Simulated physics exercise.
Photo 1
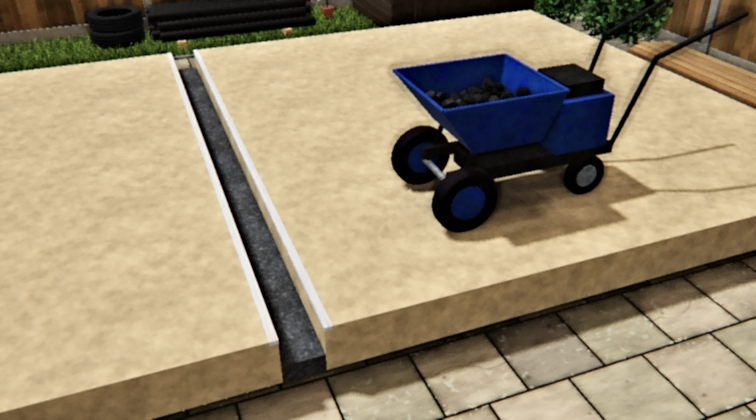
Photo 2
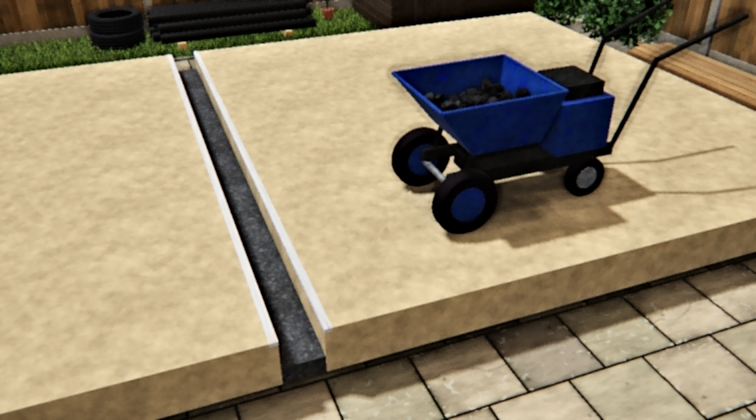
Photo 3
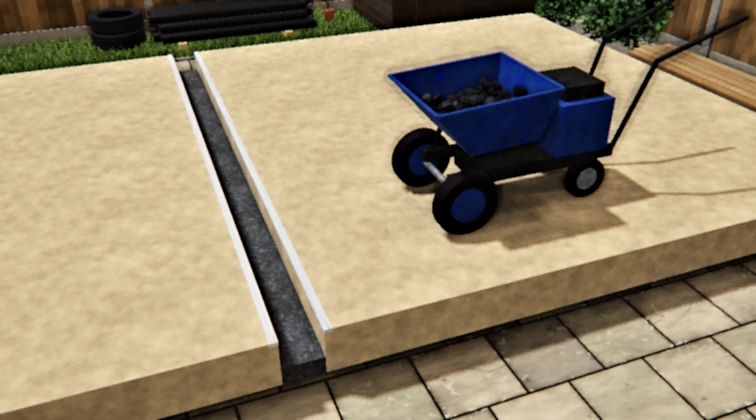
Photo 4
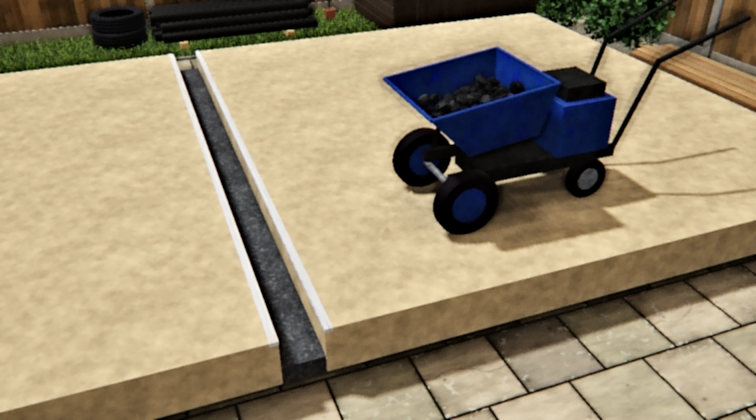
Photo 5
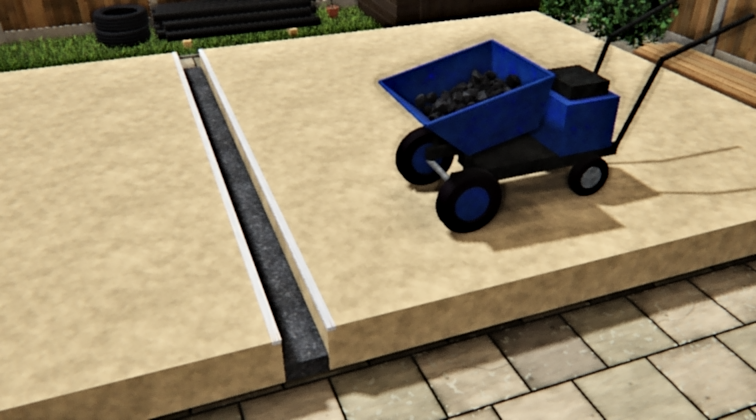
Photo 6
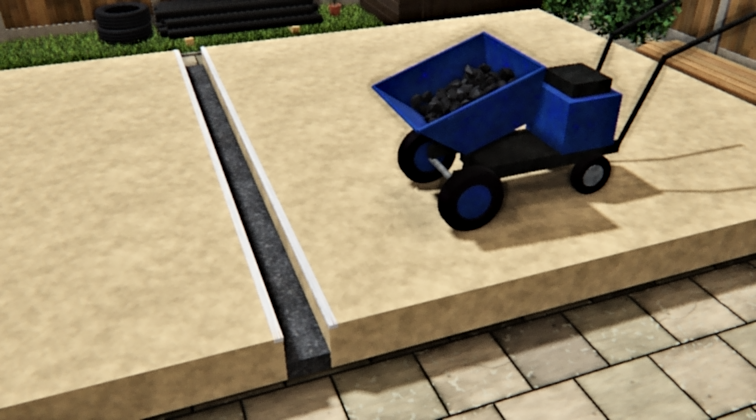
A blue power barrow's skip, loaded with black lumps, gradually tilts forward on a raised pad.
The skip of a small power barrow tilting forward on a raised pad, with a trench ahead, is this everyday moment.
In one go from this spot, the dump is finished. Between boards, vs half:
Below half.
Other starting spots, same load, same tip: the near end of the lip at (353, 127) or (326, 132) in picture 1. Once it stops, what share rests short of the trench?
You'd see close to 0 per cent the first time and close to 0 per cent the next.
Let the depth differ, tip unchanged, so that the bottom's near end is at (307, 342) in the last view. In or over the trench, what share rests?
Estimated share: Approx. 10 per cent.
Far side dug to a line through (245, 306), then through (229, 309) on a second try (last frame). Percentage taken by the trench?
Lab note: Try one about 10 %, try two about 10 %.
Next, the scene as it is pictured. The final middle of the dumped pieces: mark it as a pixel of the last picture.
Near (327, 224).
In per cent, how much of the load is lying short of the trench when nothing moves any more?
I'd say around 60 per cent of the load.
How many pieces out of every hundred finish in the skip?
About 25 %.
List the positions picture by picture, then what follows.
In the first frame, lip of the skip near (444, 112), level; top of the load near (493, 107), lumps of coal; first edge of the trench near (312, 291); far edge near (260, 304), the trench under half as wide as the skip, and about as deep as wide.
In the second frame, lip of the skip near (442, 115), level; top of the load near (492, 108).
In the third frame, lip of the skip near (438, 118), tipped barely; top of the load near (504, 103).
In the fourth frame, lip of the skip near (432, 121), tipped a little; top of the load near (499, 94).
In the fifth frame, lip of the skip near (426, 126), tipped a little; top of the load near (495, 89).
In the sixth frame, lip of the skip near (418, 131), tipped clearly; top of the load near (502, 88); first edge of the trench near (317, 289); far edge near (265, 301).
Shortly afterwards, skip tipped steeply; the whole lot in the skip.
Next, skip tipped right over; the bulk in the skip; near a quarter short of the trench; only a few in or heaped over the trench.
Some moments later, skip tipped right over; near a quarter in the skip; near two thirds short of the trench; a little in or heaped over the trench.
In the end, skip tipped right over; near a quarter in the skip; near two thirds short of the trench; a little in or heaped over the trench; none at all beyond it.
